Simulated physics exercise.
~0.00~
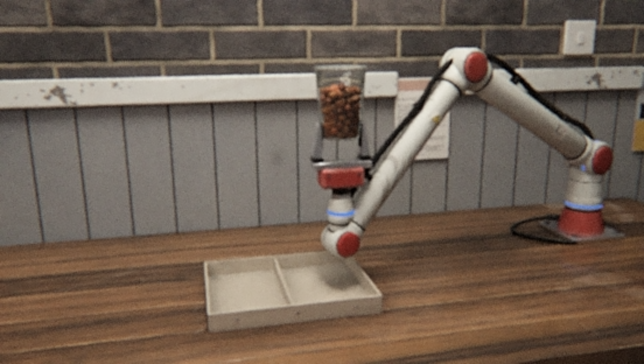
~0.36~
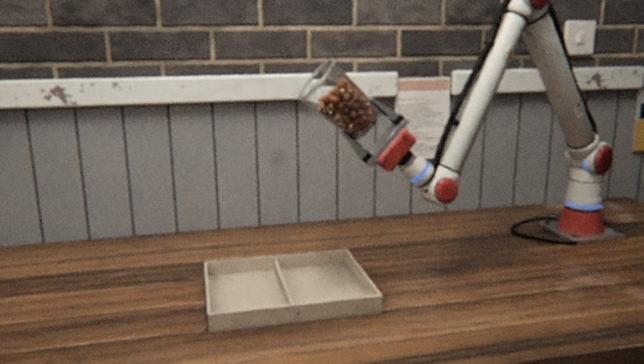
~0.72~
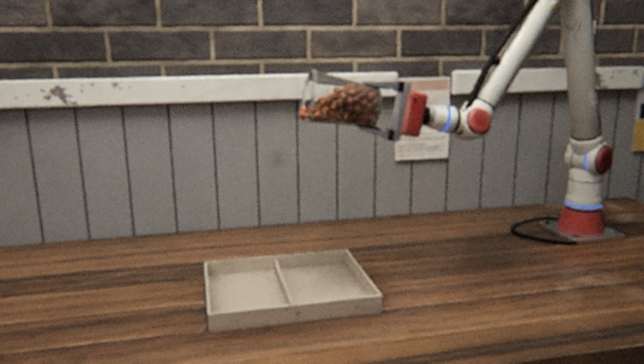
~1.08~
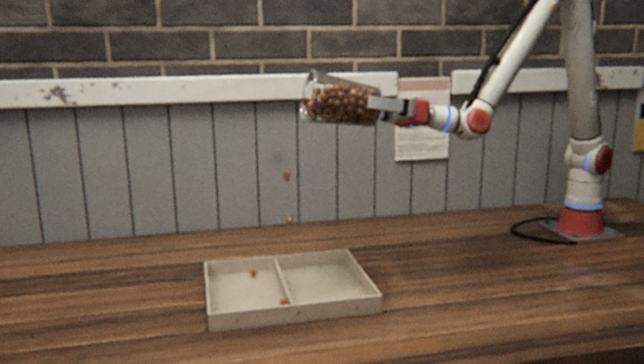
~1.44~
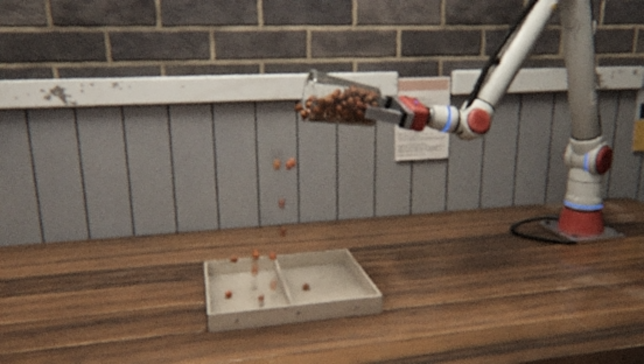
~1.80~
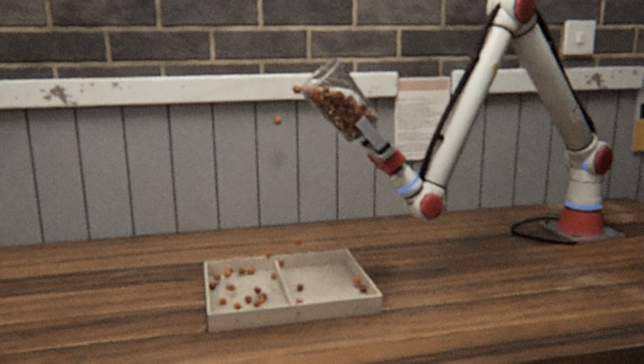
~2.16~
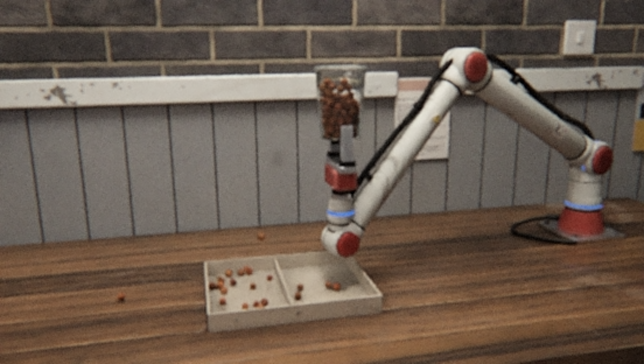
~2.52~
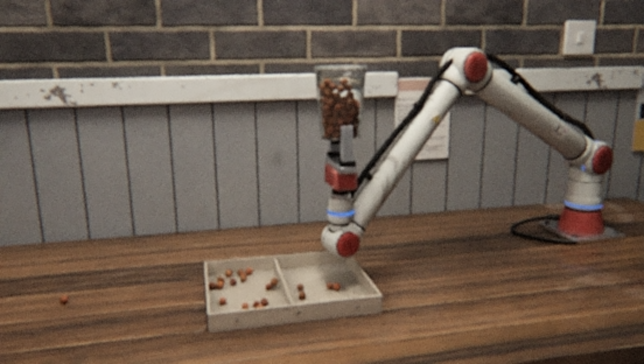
A robot arm tips a cup of hazelnuts, spilling some into a divided tray, then rights it.
